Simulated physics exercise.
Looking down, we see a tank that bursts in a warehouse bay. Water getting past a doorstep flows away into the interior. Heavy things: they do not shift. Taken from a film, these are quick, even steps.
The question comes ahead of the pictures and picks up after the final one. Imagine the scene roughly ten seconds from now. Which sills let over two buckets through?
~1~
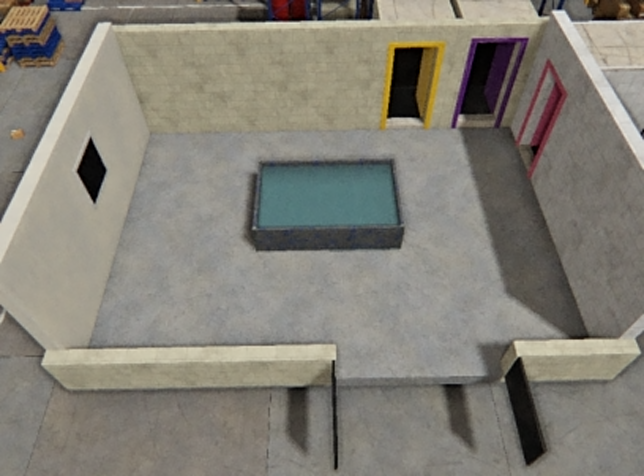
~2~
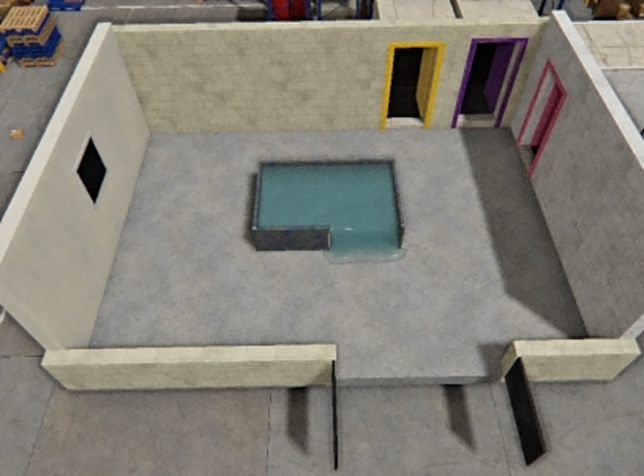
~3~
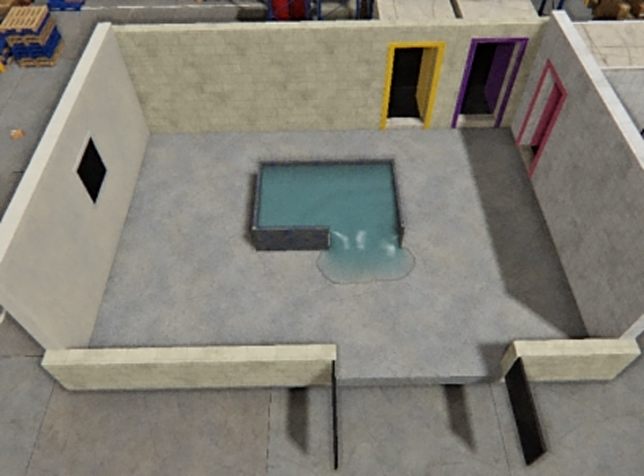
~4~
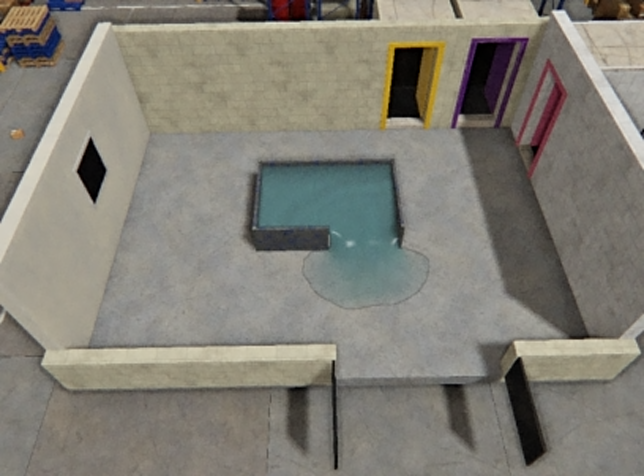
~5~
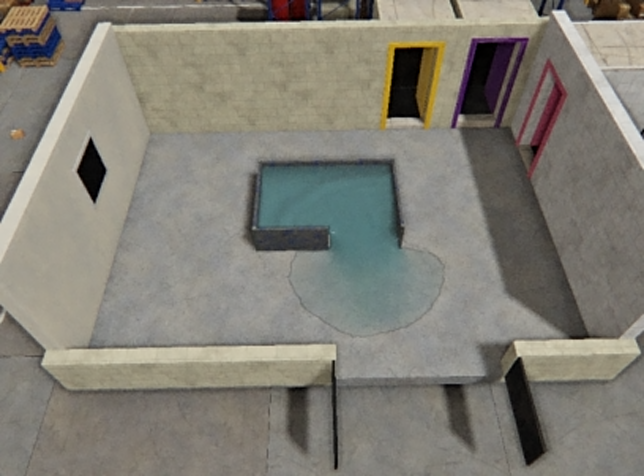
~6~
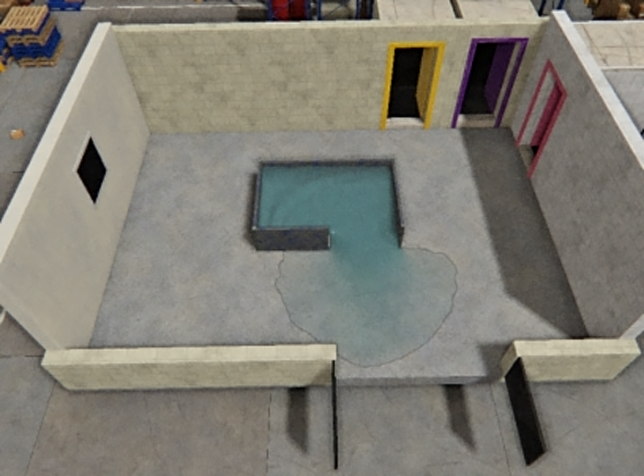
In the end pink door: Two buckets at most; yellow door: Two buckets at most; purple door: Two buckets at most.
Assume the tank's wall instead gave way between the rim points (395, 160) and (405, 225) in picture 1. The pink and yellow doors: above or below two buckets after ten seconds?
Result - pink: Clears the line; yellow: Misses the line.
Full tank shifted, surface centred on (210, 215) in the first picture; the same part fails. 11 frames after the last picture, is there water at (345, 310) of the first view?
Outcome at that point: Waterlogged.
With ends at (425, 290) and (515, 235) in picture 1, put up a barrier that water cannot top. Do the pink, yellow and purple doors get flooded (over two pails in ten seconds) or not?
Door by door, the pink door remains below the mark, the yellow door remains below the mark and the purple door remains below the mark.
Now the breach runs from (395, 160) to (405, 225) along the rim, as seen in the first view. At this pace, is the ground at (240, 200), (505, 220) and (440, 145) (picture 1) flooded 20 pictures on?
Going through them one by one, I'd say high and dry, then waterlogged, then waterlogged.
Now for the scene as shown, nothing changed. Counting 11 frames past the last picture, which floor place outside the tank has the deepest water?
At about (379, 256).
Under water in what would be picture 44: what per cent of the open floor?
I reckon around 50 %.
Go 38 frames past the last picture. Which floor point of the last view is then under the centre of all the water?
Point: (341, 255).
A moment on, water covers 20 % of the floor; the pink door not reached, the yellow door not reached, the purple door not reached.
Next, water covers 20 % of the floor; the pink door not reached, the yellow door not reached, the purple door not reached.
Then, water covers 35 % of the floor; the pink door not reached, the yellow door not reached, the purple door not reached.
Later, water covers 50 % of the floor; the pink door wet at the sill, nothing in, the yellow door not reached, the purple door not reached.
In the end, water covers 70 % of the floor; the pink door wet at the sill, nothing in, the yellow door wet at the sill, nothing in, the purple door wet at the sill, nothing in.
